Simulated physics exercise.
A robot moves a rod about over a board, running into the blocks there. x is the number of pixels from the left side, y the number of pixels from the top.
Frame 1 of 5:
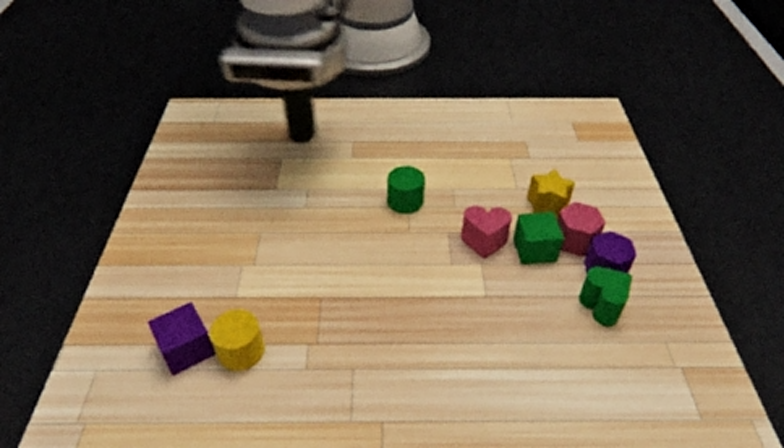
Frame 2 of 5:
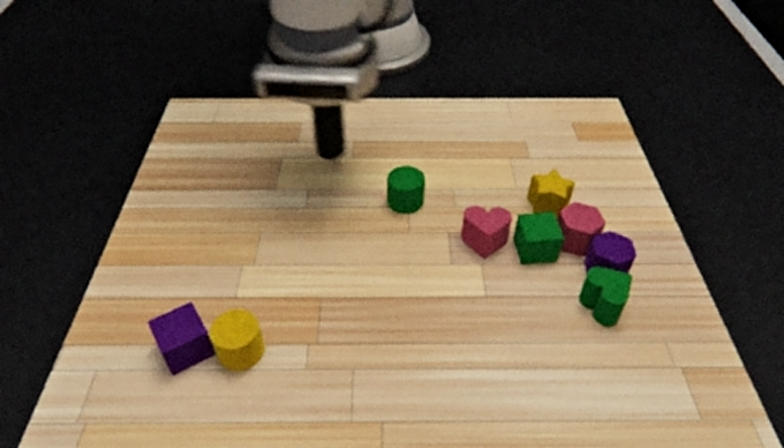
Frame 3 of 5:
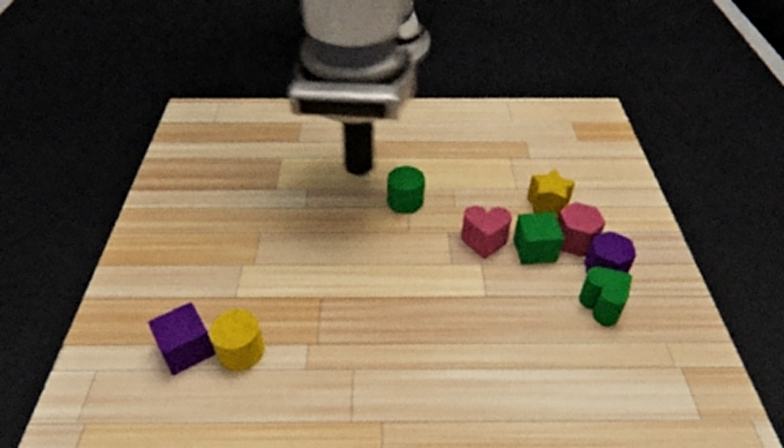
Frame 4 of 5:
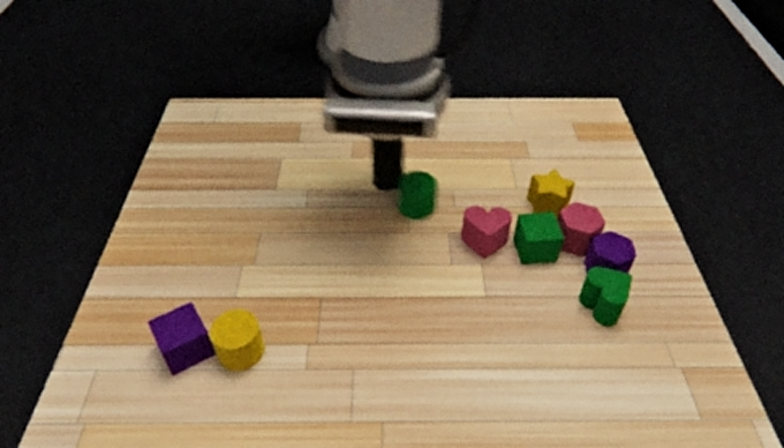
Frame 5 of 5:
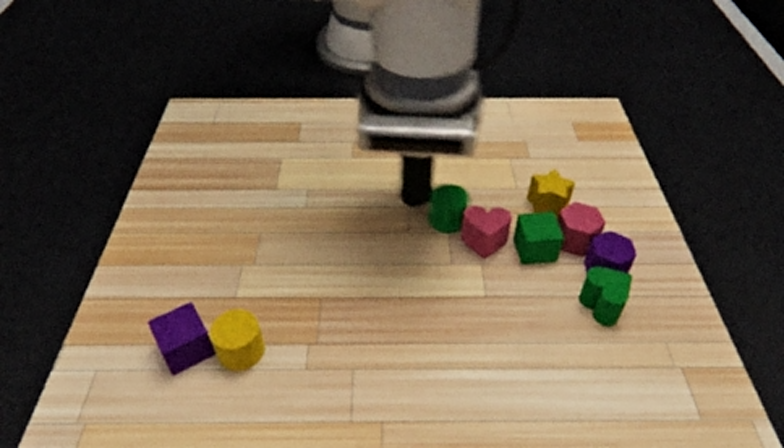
A robot arm moves its rod right and pushes the green cylinder toward the pink heart.
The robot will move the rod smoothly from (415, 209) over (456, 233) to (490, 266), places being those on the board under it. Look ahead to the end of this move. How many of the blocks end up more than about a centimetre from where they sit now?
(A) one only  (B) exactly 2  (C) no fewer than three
C.
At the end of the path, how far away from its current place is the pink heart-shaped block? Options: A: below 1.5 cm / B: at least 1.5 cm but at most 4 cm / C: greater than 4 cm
Letter C.
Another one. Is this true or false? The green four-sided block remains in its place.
The statement is incorrect.
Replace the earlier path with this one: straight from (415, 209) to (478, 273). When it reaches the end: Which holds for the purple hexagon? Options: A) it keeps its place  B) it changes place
(A)
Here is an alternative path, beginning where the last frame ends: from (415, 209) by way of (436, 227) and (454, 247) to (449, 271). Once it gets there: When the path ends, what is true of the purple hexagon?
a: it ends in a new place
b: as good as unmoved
It's b.
The first path, step by step. One third of the way, rod at (444, 212); green circular block at (481, 210); pink heart-shaped block at (506, 232), turned 35° anticlockwise; green four-sided block at (545, 226).
Two thirds of the way, rod at (470, 231); green circular block at (509, 223); pink heart-shaped block at (521, 250), turned 15° anticlockwise; green four-sided block at (555, 231), turned 15° anticlockwise; pink hexagon at (586, 216).
At the end, rod at (492, 253); green circular block at (527, 231); pink heart-shaped block at (534, 260); green four-sided block at (565, 227); pink hexagon at (598, 214).
